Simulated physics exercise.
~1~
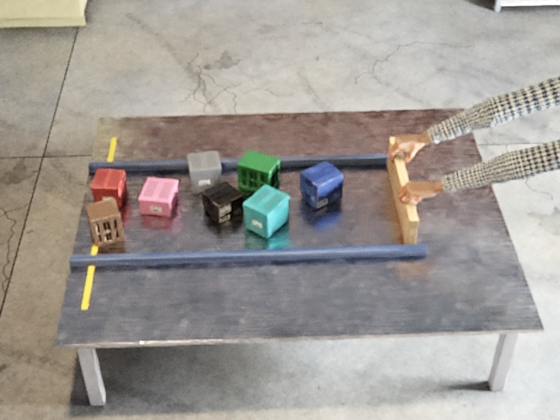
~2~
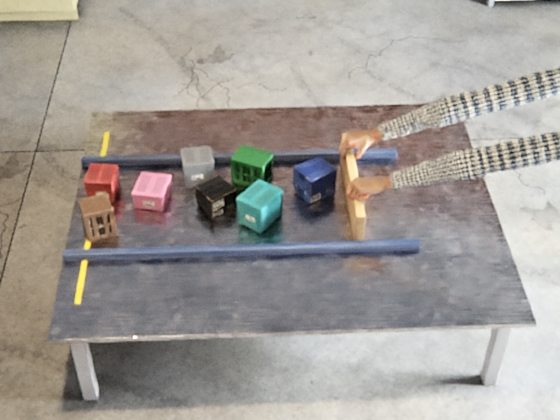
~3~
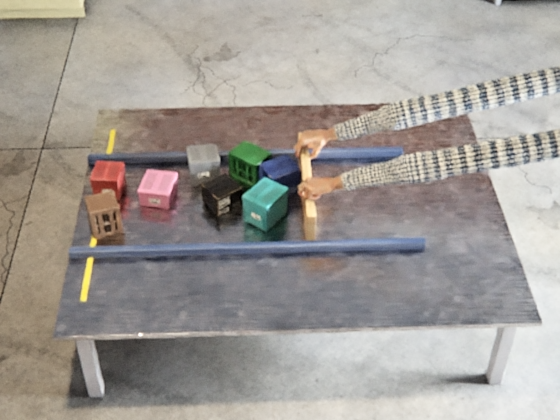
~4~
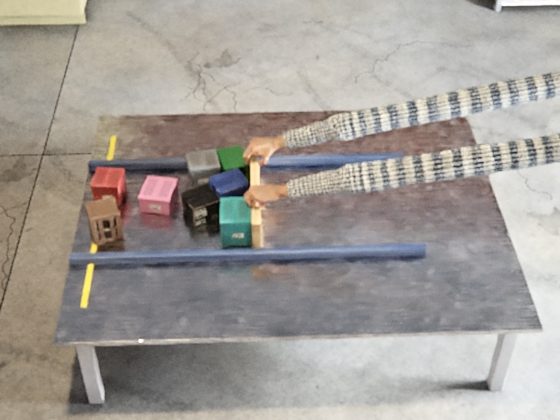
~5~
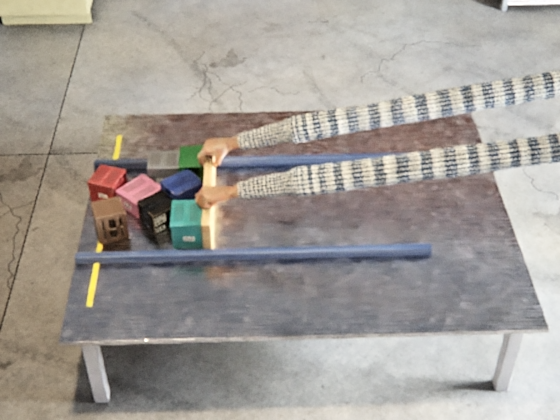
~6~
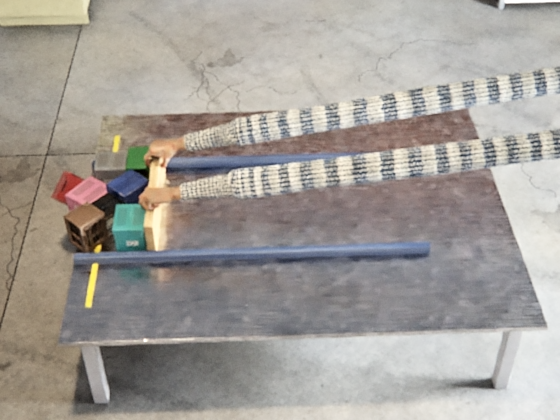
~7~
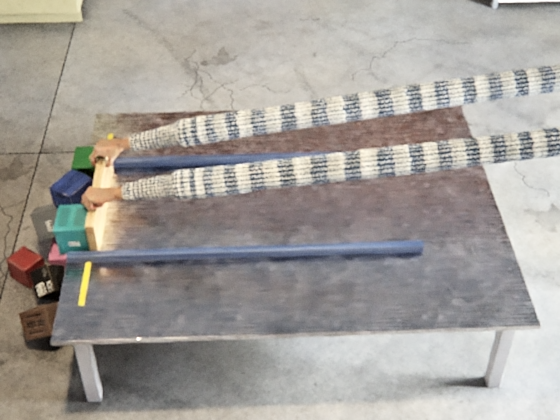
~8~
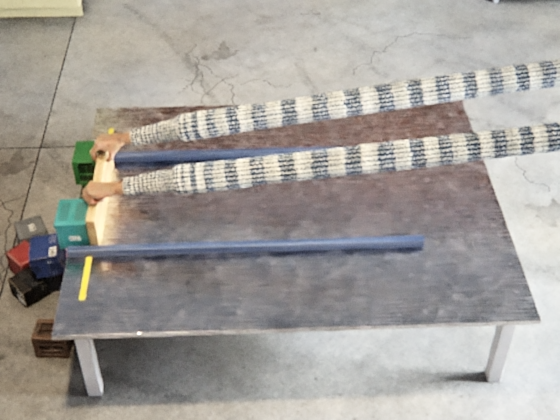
Two hands push a plank left along a table, knocking most of the colourful boxes off the end.
